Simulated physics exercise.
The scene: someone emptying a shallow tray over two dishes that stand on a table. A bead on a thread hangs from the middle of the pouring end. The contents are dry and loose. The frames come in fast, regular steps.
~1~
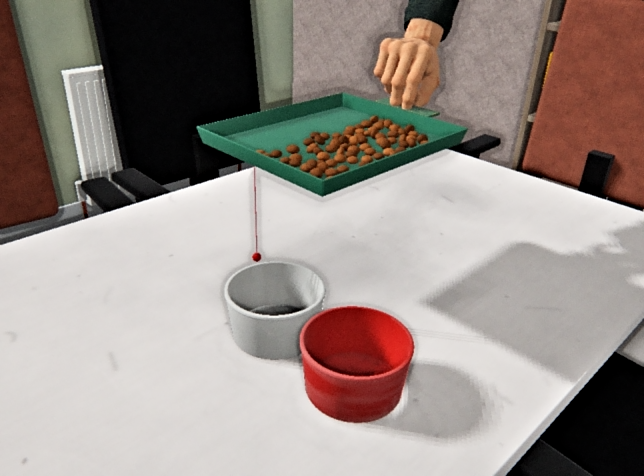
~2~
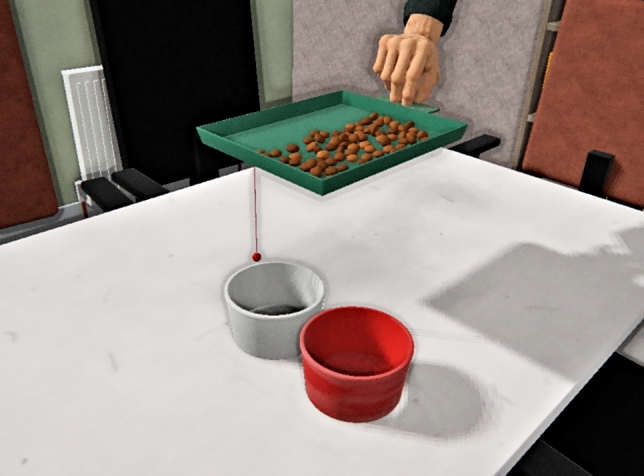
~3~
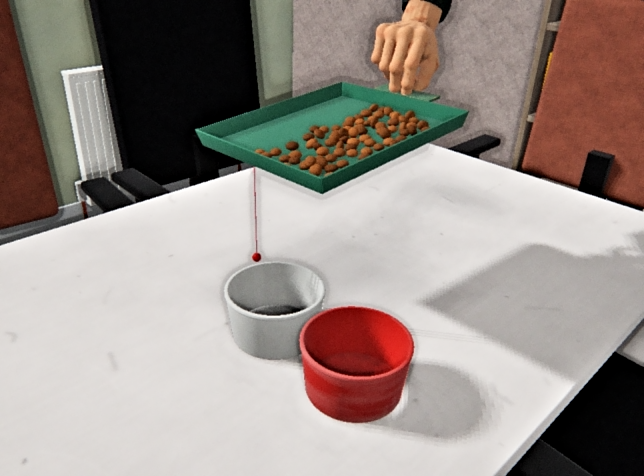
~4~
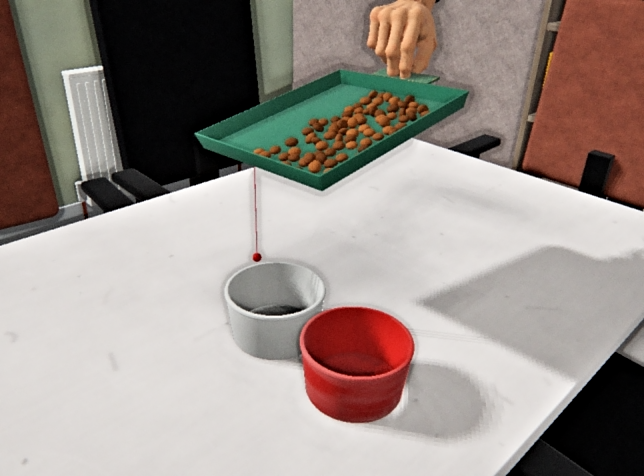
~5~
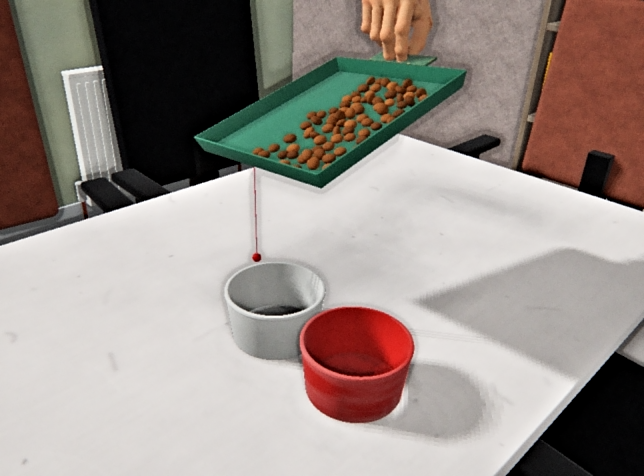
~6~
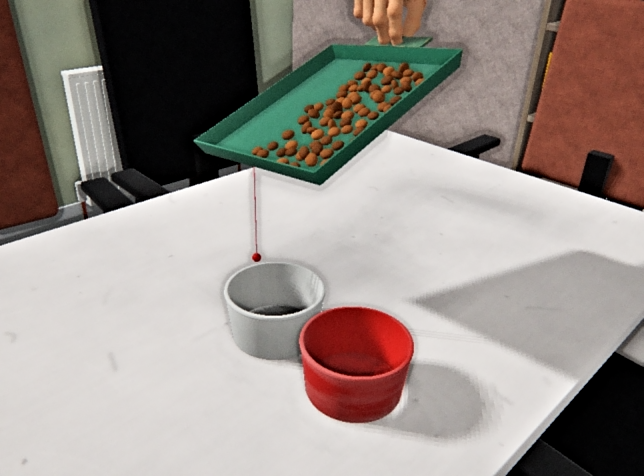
Above a white table with two dishes, a hand gradually tilts a green tray of kibble.
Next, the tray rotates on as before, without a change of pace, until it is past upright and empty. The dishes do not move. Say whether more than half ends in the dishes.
They take under half between them.
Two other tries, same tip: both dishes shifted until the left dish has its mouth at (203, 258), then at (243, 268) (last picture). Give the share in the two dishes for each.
In turn 80 and 40 in a hundred.
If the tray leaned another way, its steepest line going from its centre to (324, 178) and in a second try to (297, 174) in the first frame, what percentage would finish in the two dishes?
In turn 60 and 70 in a hundred.
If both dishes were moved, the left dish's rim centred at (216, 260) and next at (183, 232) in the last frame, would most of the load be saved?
One: Above a half. Two: Above a half.
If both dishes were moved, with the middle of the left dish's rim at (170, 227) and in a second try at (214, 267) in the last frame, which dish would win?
In turn: The right one; the left-hand dish.
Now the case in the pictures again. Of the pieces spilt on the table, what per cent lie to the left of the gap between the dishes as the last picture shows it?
Roughly 100 in a hundred.
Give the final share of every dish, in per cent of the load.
About: Left dish 0, right dish 0 per cent.
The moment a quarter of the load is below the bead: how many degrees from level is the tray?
Near 90 degrees.
Shortly afterwards, tray tipped steeply; all but a few on the tray; only a few in the air.
Next, tray tipped past a quarter turn; near a quarter on the tray; only a few in the left dish; near half outside both; near a quarter in the air.
Some moments later, tray tipped past a quarter turn; only a few in the left dish; all but a few outside both.
In the end, tray tipped past a quarter turn; none at all in the right dish; only a few in the left dish; all but a few outside both.
